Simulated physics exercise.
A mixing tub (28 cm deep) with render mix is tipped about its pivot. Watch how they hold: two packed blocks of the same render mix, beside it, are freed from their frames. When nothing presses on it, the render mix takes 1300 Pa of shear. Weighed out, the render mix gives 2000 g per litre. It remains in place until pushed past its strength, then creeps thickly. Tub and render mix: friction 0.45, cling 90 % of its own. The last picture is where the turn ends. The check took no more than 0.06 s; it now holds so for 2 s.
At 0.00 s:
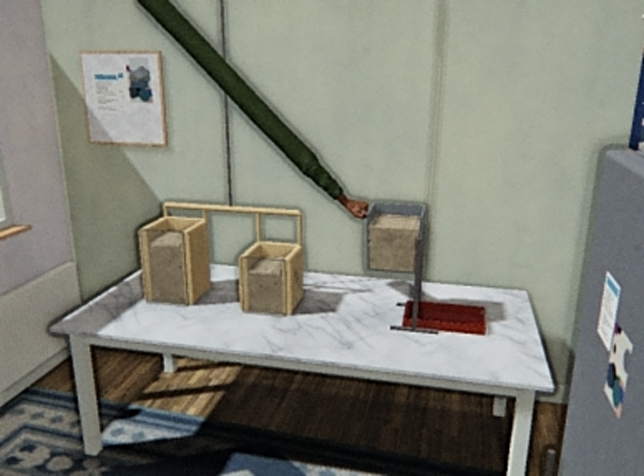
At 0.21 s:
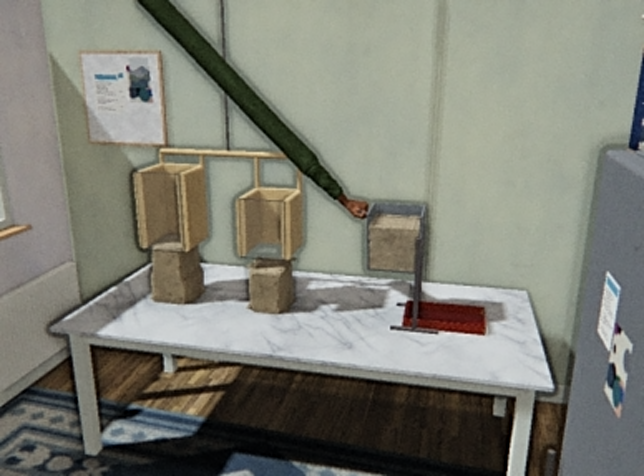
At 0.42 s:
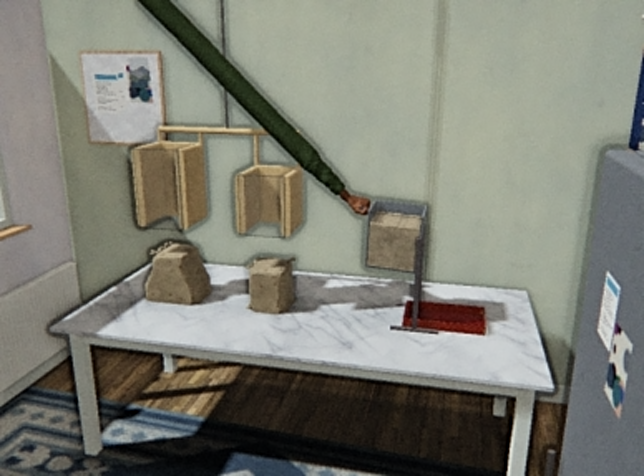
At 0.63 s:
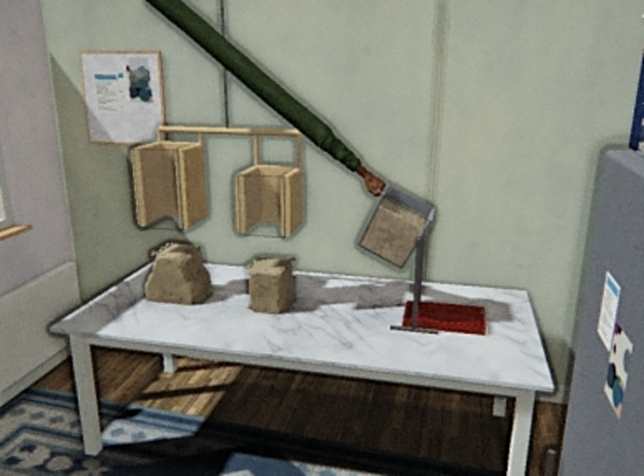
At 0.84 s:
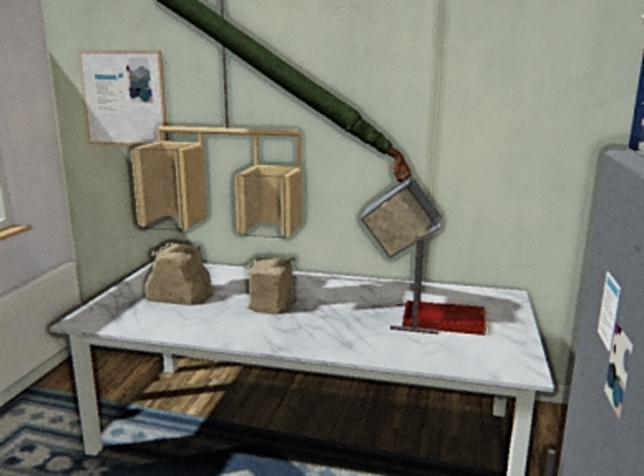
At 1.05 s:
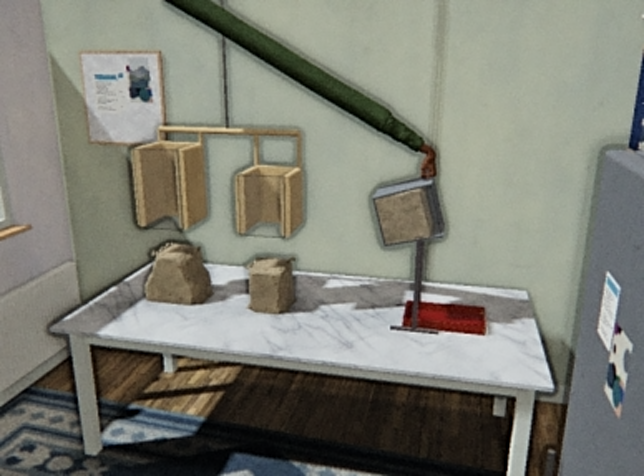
A white marble-topped table stands against a pale green wall in a room, seen from slightly above by a still camera. Two wooden moulds holding tan blocks sit at left, while a dark green arm reaches to a grey tub of tan mix above a red base at right. The joined moulds lift clear, the left block slumps and bulges, and then the hand turns the tub steeply clockwise.
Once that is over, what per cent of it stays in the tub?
Some 100 per cent stays in the tub.
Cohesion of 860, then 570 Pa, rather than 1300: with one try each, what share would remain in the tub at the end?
The answers, in order, are 100 % and 100 %.
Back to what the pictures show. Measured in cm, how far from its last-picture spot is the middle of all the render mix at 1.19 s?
Distance: About 0 cm.
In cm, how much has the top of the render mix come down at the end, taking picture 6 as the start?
Roughly 0 cm.
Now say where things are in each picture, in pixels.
In the first picture, handle-side rim at (369, 215), tilt 0 degrees; top of the render mix at (370, 226); blocks stand 36 cm, 25 cm (left to right).
In the second picture, handle-side rim at (369, 215), tilt 0 degrees; top of the render mix at (370, 226); blocks stand 34 cm, 25 cm (left to right).
In the third picture, handle-side rim at (370, 211), tilt 4 degrees; top of the render mix at (374, 224); blocks stand 28 cm, 25 cm (left to right).
In the fourth picture, handle-side rim at (384, 196), tilt 26 degrees; top of the render mix at (382, 208); blocks stand 28 cm, 25 cm (left to right).
In the fifth picture, handle-side rim at (408, 185), tilt 52 degrees; top of the render mix at (397, 195); blocks stand 28 cm, 25 cm (left to right).
In the sixth picture, handle-side rim at (431, 185), tilt 74 degrees; top of the render mix at (416, 191); blocks stand 28 cm, 25 cm (left to right).
After 1.19 s, the tub is at 75 degrees and holds 100 %.
After 1.36 s, the tub is at 75 degrees and holds 100 %.
After 1.53 s, the tub is at 75 degrees and holds 100 %.
After 1.70 s, the tub is at 75 degrees and holds 100 %.
After 3.05 s, at the end, the tub is at 75 degrees and holds 100 %.
